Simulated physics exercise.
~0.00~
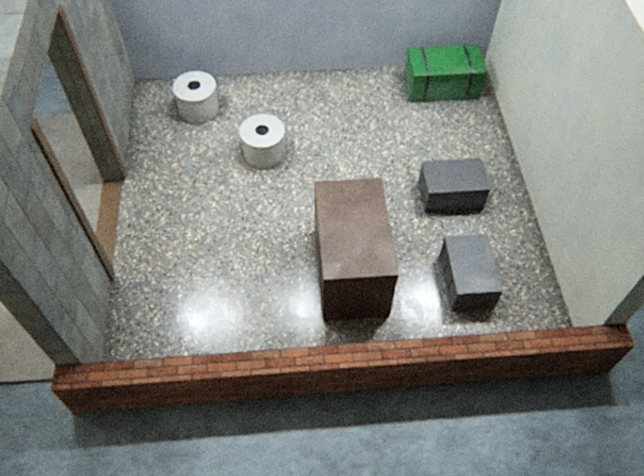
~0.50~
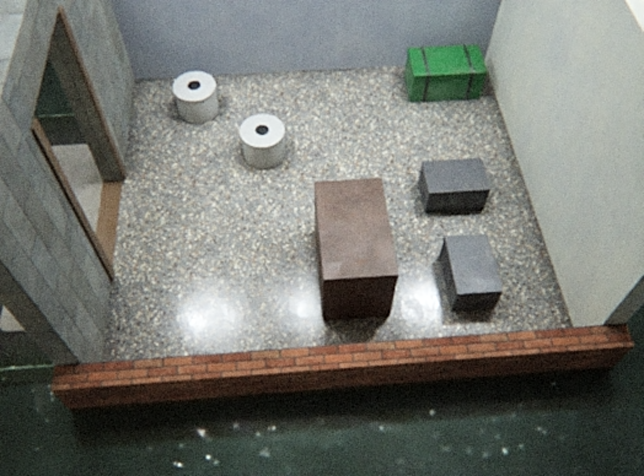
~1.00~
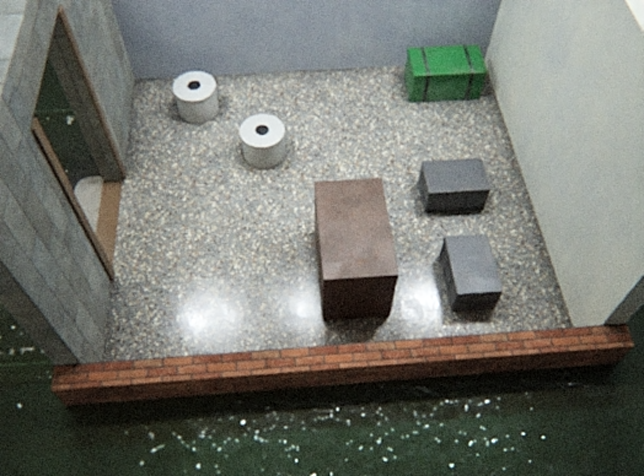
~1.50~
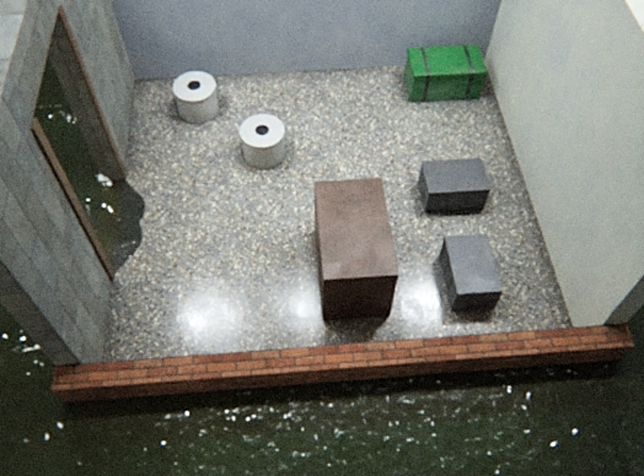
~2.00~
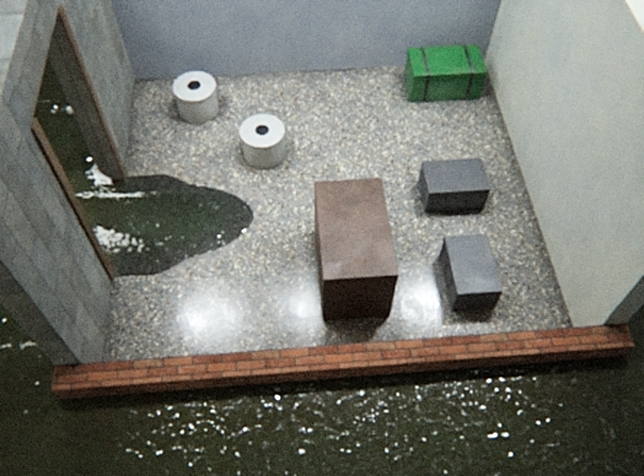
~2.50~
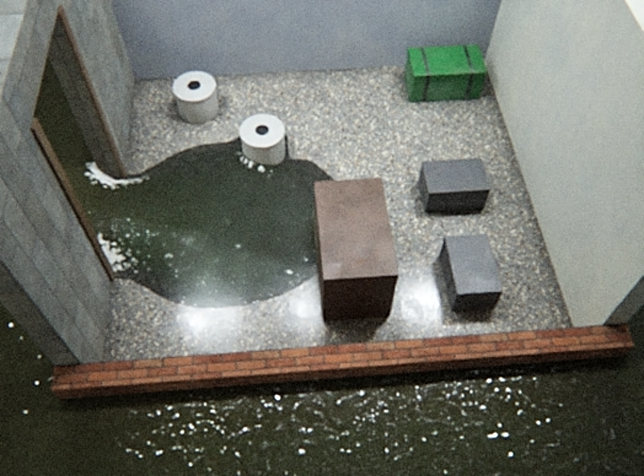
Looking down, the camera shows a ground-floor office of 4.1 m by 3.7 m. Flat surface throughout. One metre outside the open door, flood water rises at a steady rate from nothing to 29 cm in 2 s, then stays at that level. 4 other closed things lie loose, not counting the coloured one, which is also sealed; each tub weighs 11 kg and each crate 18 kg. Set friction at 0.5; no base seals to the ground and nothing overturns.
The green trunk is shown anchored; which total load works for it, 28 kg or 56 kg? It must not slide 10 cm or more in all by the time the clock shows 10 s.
None of them.
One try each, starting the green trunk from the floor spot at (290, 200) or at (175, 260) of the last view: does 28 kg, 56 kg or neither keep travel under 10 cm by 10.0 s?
In turn: Neither holds; neither is enough.
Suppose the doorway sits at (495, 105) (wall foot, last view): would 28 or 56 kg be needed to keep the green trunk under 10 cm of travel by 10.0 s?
Then neither weight holds it.
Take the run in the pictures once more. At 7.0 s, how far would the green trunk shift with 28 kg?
Shift: About 40 cm.
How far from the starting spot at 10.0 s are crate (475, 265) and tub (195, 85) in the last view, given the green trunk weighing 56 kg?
One is off by 80 cm, the other by 10 cm, in the order asked.
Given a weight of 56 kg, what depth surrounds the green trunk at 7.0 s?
Close to 16 cm deep.
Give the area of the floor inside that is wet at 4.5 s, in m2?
Some 12 m2 of it.
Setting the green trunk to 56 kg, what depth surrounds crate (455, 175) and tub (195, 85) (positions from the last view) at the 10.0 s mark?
First roughly 14 cm, second roughly 6 cm.
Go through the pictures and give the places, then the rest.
The green trunk at (447, 60), on the bottom; 0.0 m2 under water; 0 of 5 have shifted, in the first picture.
The green trunk at (447, 60) rests on the ground; water covers 0.0 m2; 0 of 5 have shifted, in the second picture.
The green trunk at (447, 60) rests on the ground; 0.0 m2 under water; 0 of 5 have shifted, in the third picture.
The green trunk at (447, 60), on the bottom; water covers 0.1 m2; 0 of 5 have shifted, in the fourth picture.
The green trunk at (447, 60), on the bottom; 1.1 m2 under water; 0 of 5 have shifted, in the fifth picture.
The green trunk at (447, 60) rests on the ground; 3.2 m2 under water; 0 of 5 have shifted, in the sixth picture.
After 3.5 s the green trunk would be 0 cm from its start with 28 kg and 0 cm from its start with 56 kg; 0 cm of water round it then.
After 4.5 s the green trunk would be 1 cm from its start with 28 kg and 0 cm from its start with 56 kg; 7 cm of water round it then.
After 7.0 s the green trunk would be 38 cm from its start with 28 kg and 14 cm from its start with 56 kg; 16 cm of water round it then.
After 10.0 s the green trunk would be 20 cm from its start with 28 kg and 50 cm from its start with 56 kg; 18 cm of water round it then.
